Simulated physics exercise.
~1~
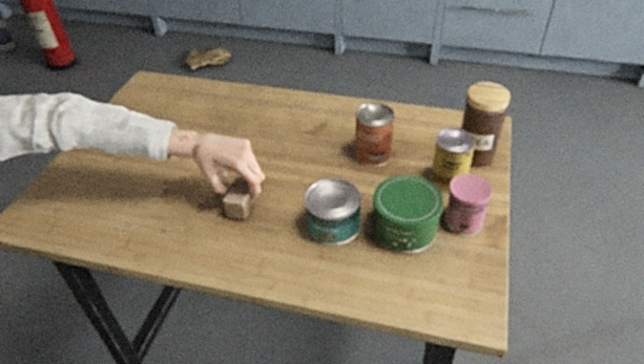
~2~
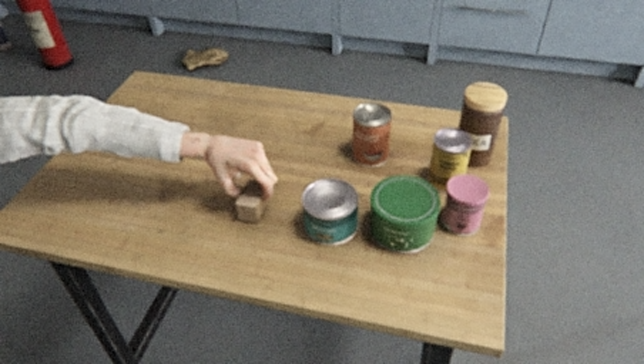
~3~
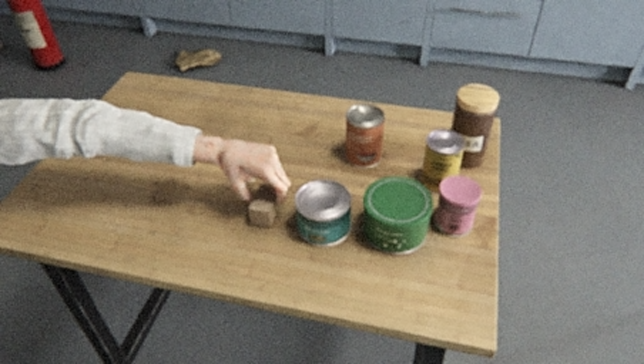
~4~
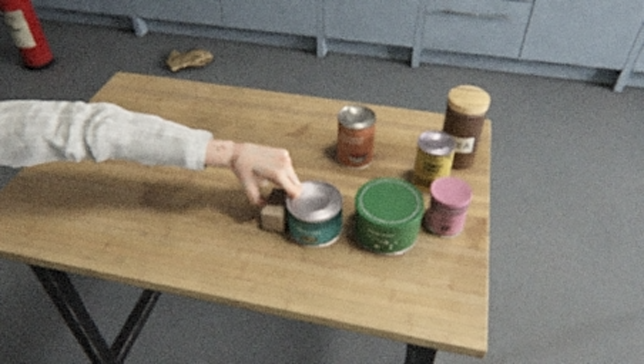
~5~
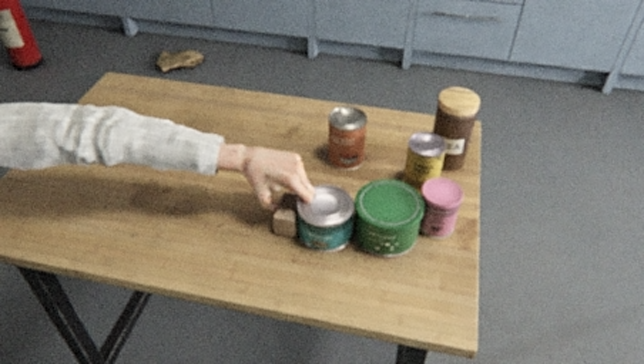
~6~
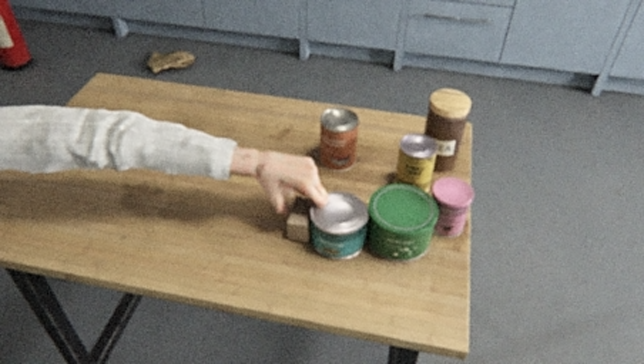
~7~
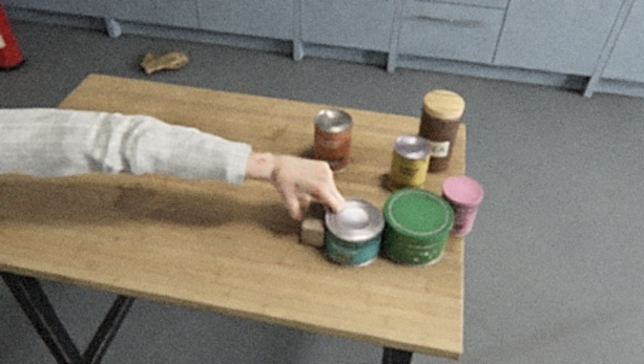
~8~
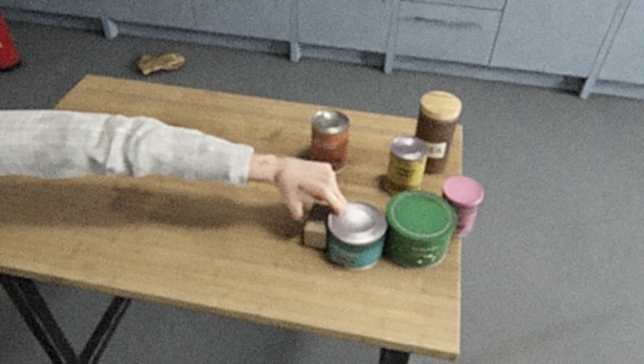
A hand slides a small wooden block right, pushing turquoise, green and pink containers together.
